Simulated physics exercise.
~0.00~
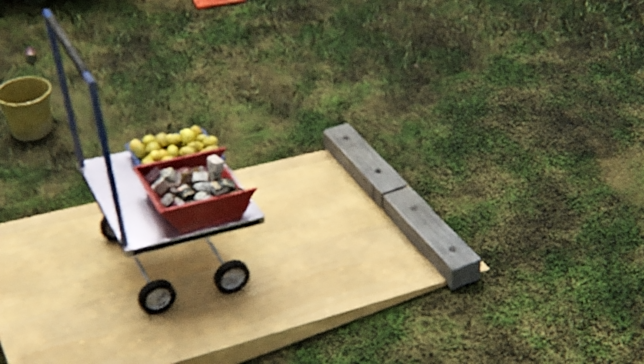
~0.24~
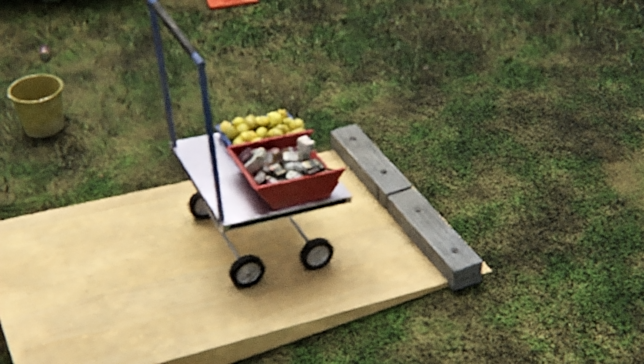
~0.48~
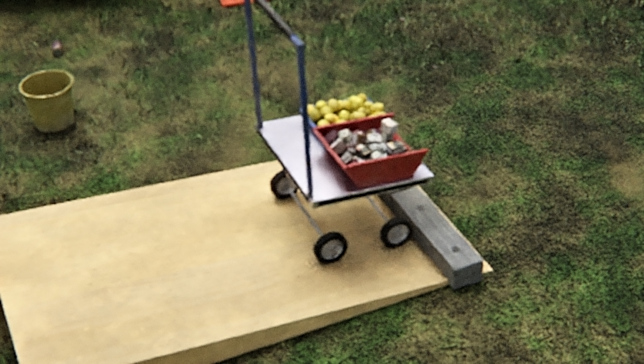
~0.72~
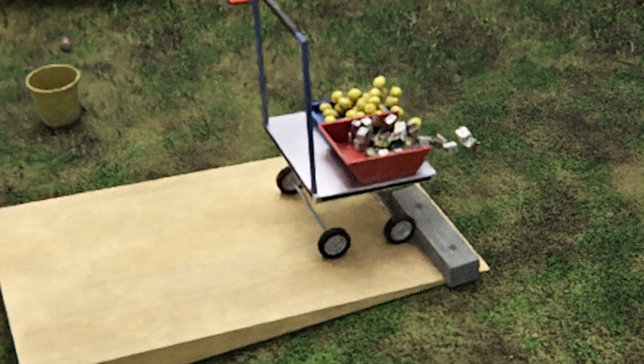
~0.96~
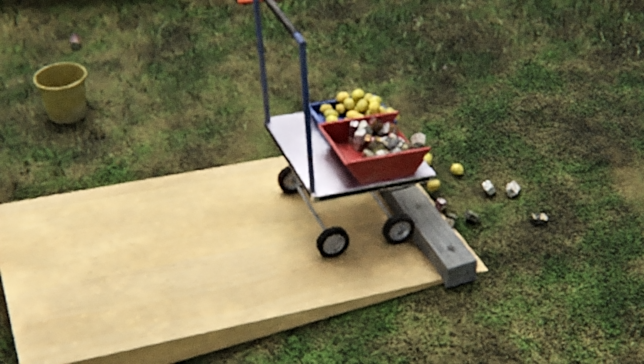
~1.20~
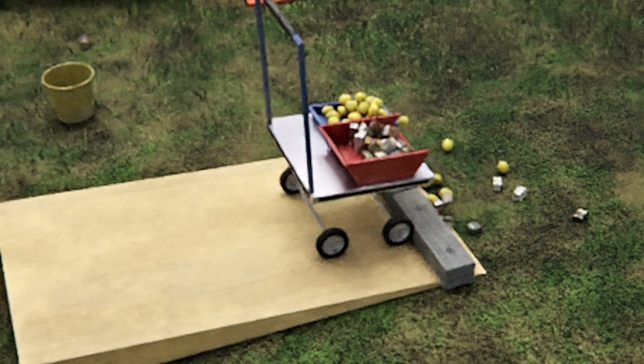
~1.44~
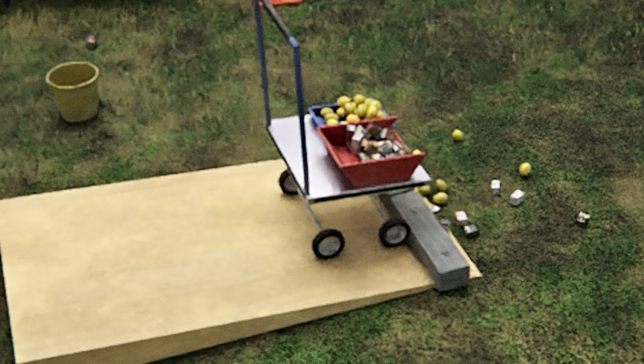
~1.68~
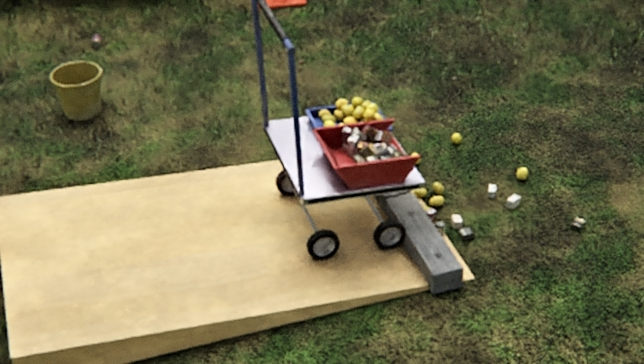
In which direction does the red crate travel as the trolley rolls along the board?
The red crate travels to the right, riding on the trolley until it stops at the kerb.
